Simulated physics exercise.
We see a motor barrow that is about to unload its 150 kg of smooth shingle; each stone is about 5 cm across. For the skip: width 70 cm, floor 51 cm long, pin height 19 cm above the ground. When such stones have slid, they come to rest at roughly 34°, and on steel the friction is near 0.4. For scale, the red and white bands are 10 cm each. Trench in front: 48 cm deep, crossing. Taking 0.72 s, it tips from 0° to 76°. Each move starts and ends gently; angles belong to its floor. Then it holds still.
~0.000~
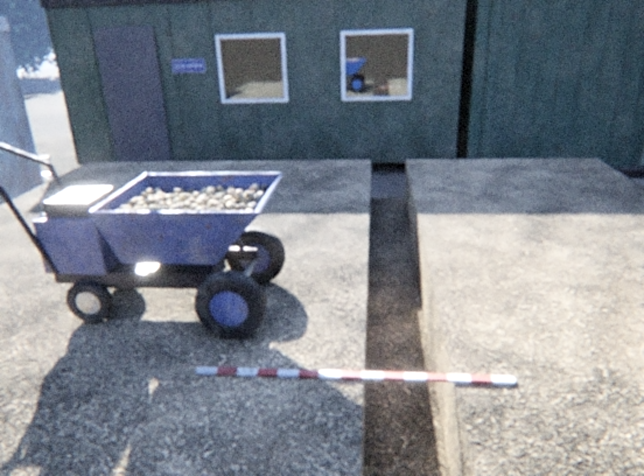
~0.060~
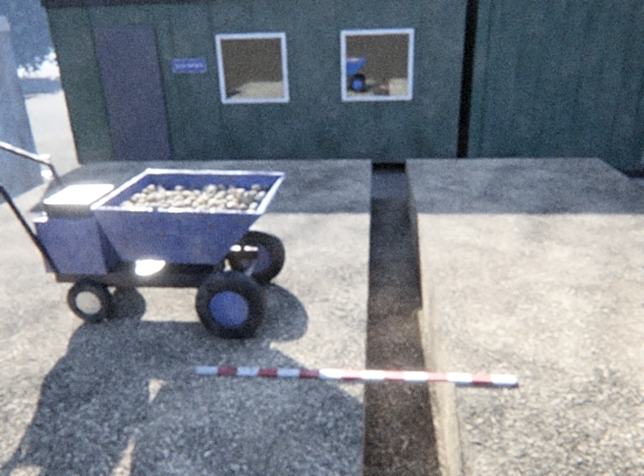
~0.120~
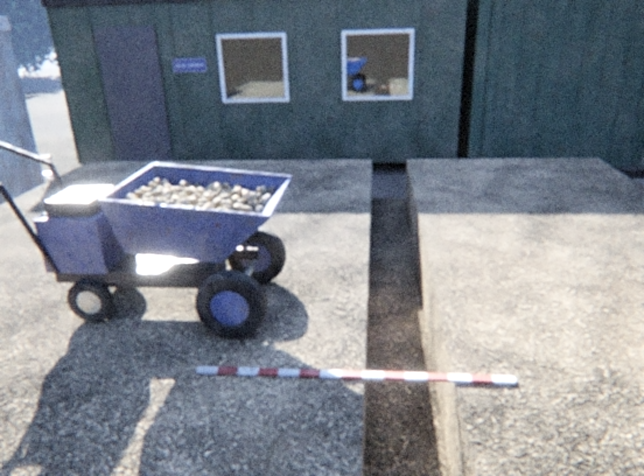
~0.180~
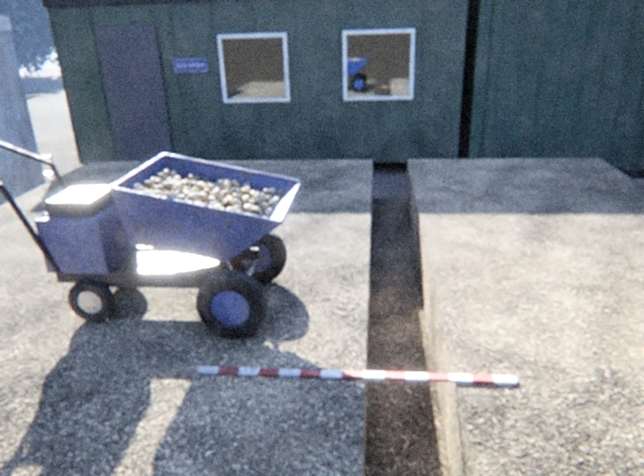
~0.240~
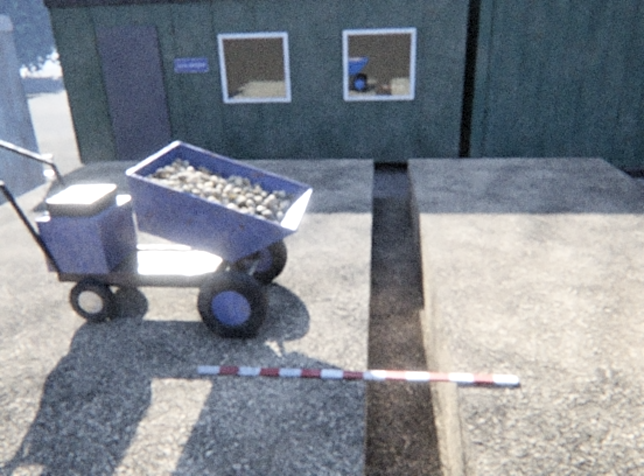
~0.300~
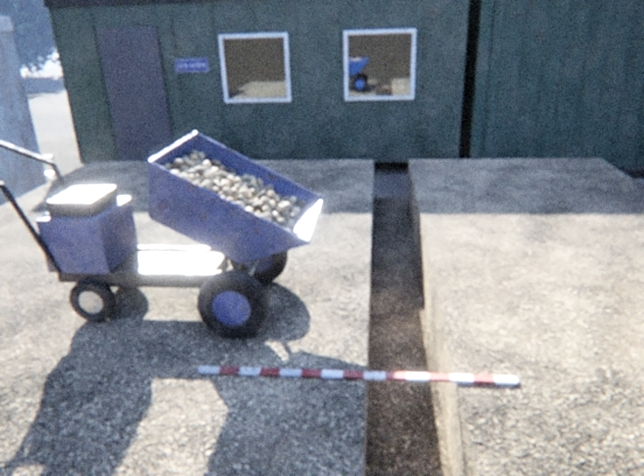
The blue skip of a motor barrow, loaded with smooth pale stones, starts out level beside a narrow trench and a red and white striped pole. Its rear end rises, slowly at first, then more quickly, until the skip slants steeply down to the right with the stones still inside.
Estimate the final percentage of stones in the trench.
I would say 92 percent.
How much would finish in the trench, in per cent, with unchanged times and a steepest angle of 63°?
In that case some 95 per cent.
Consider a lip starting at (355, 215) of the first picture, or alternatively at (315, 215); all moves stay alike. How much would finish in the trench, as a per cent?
Near 25 and near 70 percent.
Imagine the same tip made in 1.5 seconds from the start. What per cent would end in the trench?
Roughly 90 per cent would.
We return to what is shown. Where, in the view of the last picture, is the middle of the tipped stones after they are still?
Their middle is at about (404, 367).
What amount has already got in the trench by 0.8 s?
By then, around 35 percent.
After 0.5 s the floor is at 64°; 100 % in the skip; the foremost stones are at (339, 270).
After 0.8 s the floor is at 76°; 53 % in the skip, 10 % short of the trench, 37 % in the trench; the foremost stones are at (428, 362).
After 1.2 s the floor is at 76°; 5 % in the skip, 11 % short of the trench, 83 % in the trench; the foremost stones are at (435, 351).
After 3.1 s the floor is at 76°; 0 % in the skip, 8 % short of the trench, 92 % in the trench; the foremost stones are at (433, 351).
